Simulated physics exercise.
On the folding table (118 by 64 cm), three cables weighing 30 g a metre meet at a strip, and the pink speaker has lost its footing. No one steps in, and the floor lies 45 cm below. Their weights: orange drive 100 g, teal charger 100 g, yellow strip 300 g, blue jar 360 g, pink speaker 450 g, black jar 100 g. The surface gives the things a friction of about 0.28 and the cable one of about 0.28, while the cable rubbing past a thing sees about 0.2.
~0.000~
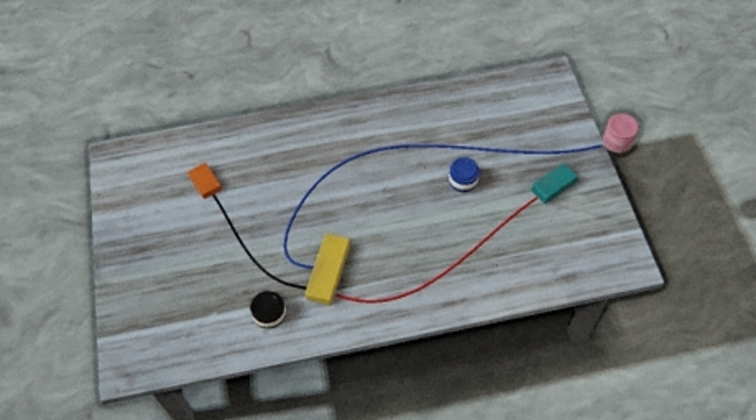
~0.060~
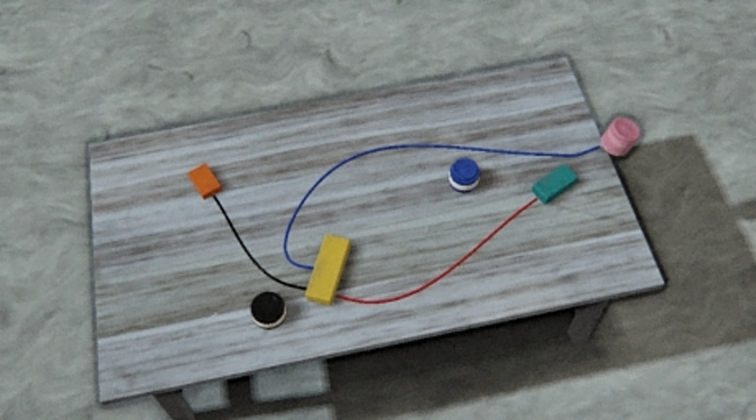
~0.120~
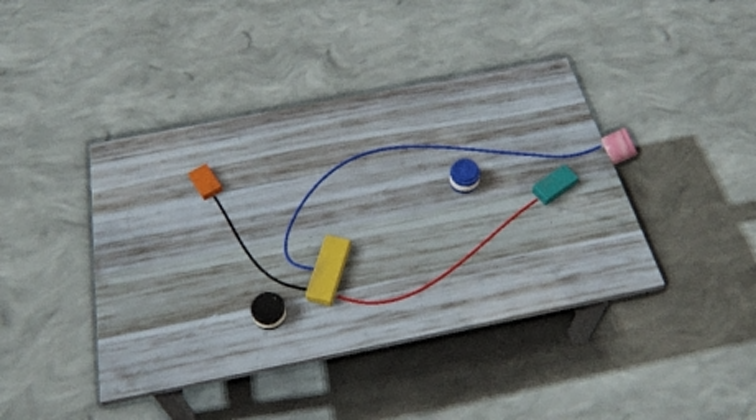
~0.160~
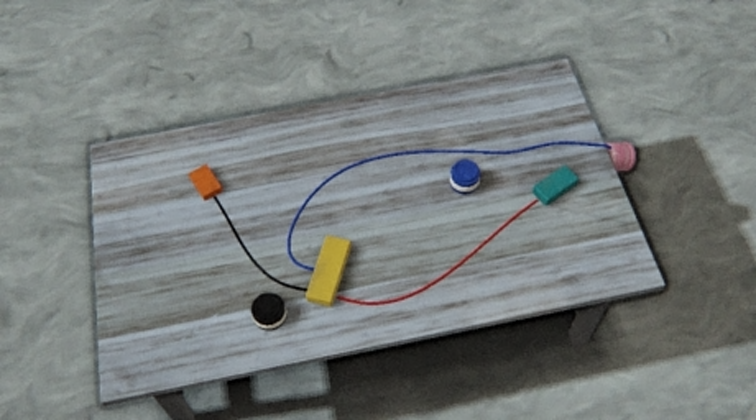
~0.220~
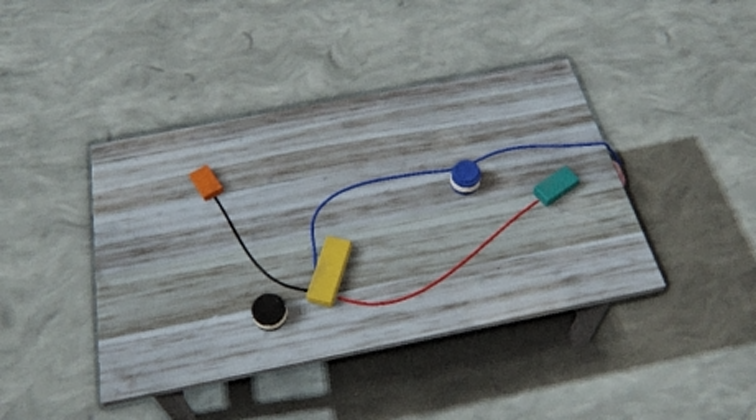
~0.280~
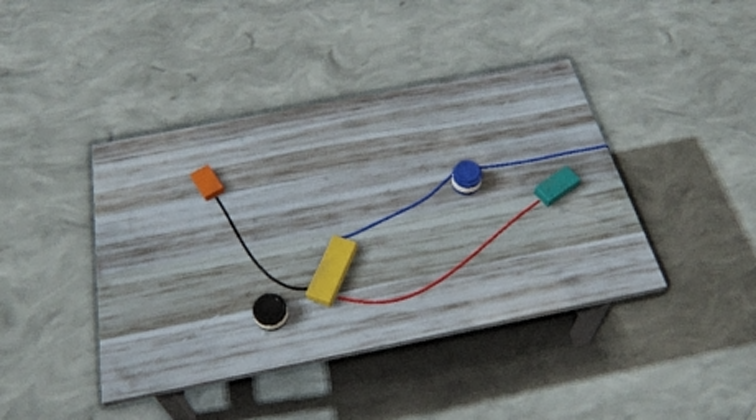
In the video, a pink cylindrical object tied to a blue cable tips over the right edge of a wooden table and drops from view, pulling the cable taut against a blue jar while the other objects stay nearly still.
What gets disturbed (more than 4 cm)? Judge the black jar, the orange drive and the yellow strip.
As I see it, the black jar rests where it was; the orange drive is no longer where it was; the yellow strip is no longer where it was.
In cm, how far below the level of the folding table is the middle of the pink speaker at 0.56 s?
I'd say close to 40 centimetres below.
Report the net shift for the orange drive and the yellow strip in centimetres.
Roughly 46 cm, 28 cm.
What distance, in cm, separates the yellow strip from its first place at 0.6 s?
About 22 cm.
After 0.6 s, the strip's end of the blue cable at (412, 203); orange drive 27 cm off its start, yellow strip 22 cm off its start, blue jar 3 cm off its start.
After 0.8 s, the strip's end of the blue cable at (430, 181); orange drive 45 cm off its start, yellow strip 29 cm off its start, blue jar 3 cm off its start.
After 1.1 s, the strip's end of the blue cable at (430, 181); orange drive 46 cm off its start at (403, 220), yellow strip 29 cm off its start at (420, 182), blue jar 3 cm off its start at (477, 181).
After 1.4 s, the strip's end of the blue cable at (430, 181); orange drive 46 cm off its start, yellow strip 29 cm off its start, blue jar 3 cm off its start.
After 2.6 s, the strip's end of the blue cable at (430, 181); orange drive 46 cm off its start at (403, 220), yellow strip 29 cm off its start at (420, 182), black jar 0 cm off its start at (269, 306), blue jar 3 cm off its start at (477, 181).
